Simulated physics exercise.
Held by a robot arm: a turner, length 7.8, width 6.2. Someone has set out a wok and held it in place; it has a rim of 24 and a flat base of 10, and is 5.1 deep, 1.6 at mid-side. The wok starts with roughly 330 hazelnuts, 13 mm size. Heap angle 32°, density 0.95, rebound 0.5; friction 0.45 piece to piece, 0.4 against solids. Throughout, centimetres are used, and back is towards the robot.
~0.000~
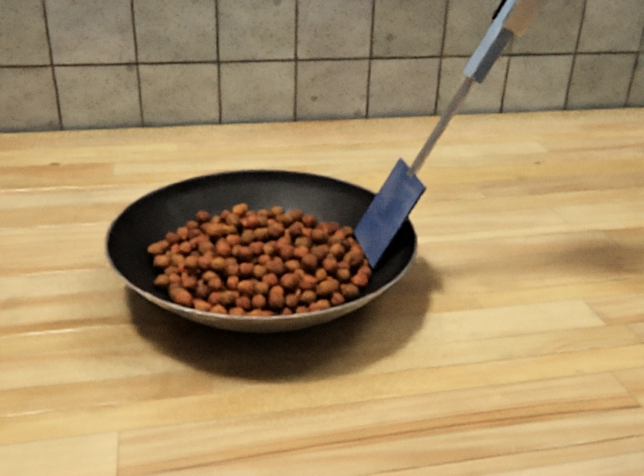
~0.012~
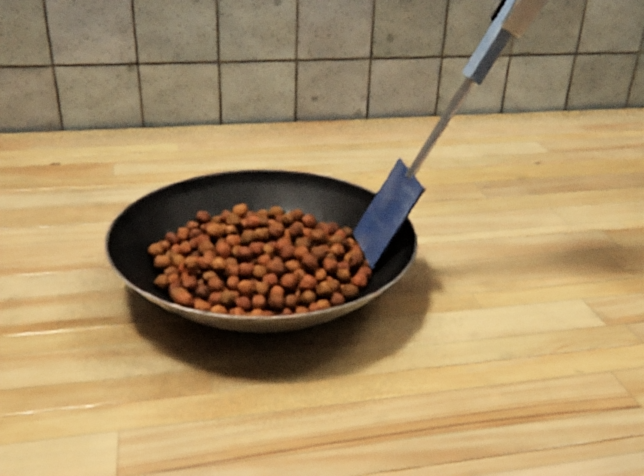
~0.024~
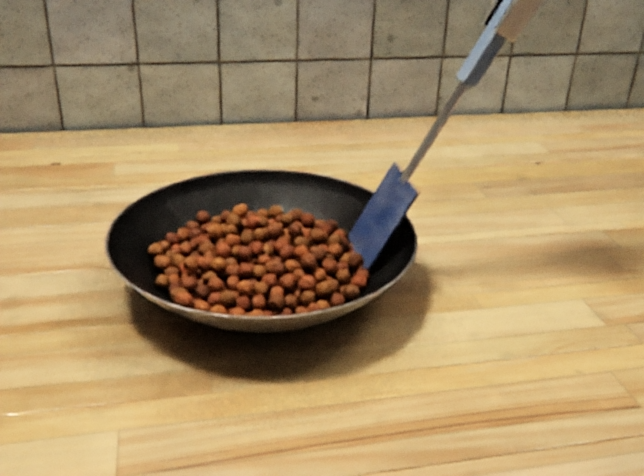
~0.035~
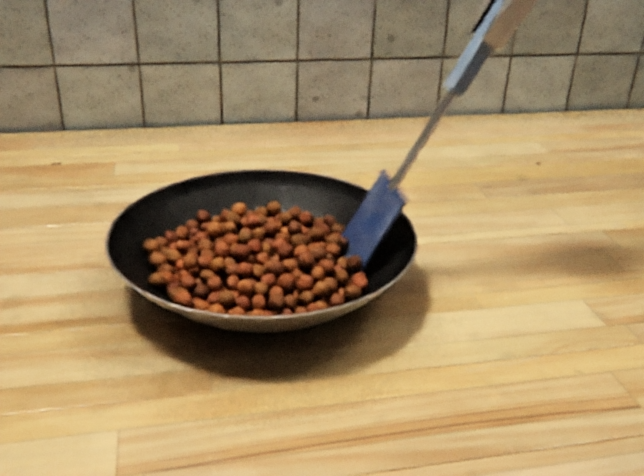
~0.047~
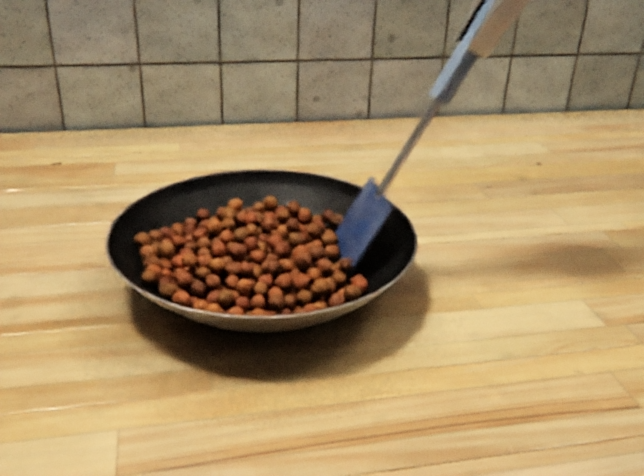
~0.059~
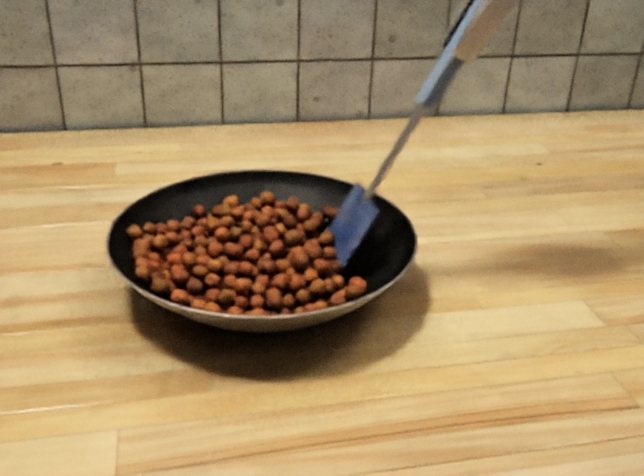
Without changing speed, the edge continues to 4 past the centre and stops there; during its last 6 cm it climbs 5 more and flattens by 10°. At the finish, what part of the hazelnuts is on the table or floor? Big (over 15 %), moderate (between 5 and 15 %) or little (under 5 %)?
The share is moderate.
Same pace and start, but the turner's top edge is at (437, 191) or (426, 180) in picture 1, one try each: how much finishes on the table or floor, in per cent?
I'd say near 10 per cent for the first and near 10 per cent for the second.
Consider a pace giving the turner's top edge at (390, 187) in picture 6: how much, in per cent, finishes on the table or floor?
My guess is around 0 percent.
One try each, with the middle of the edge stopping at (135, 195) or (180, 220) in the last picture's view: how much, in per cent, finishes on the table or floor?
The two tries give near 40 and near 20 in a hundred.
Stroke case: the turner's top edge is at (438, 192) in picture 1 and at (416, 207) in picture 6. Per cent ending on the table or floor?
About 0 per cent.
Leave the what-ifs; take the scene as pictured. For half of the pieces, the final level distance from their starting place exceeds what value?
Distance: Around 4 cm.
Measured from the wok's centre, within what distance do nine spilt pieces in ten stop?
That's near 50 cm.
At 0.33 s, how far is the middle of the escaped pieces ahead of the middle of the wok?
Roughly 18 cm.
By 0.09 s, sloping 61°, highest piece 6 above the table; 334 in the wok.
By 0.12 s, sloping 57°, highest piece 7 above the table; 333 in the wok, 1 on the blade or in flight.
By 0.33 s, sloping 52°, highest piece 6 above the table; 303 in the wok, 24 on the table or floor, 7 on the blade or in flight.
By 1.38 s, sloping 52°, highest piece 6 above the table; 303 in the wok, 31 on the table or floor.
Final count, 303 in the wok, 31 on the table or floor. That is 9 % on the table or floor.
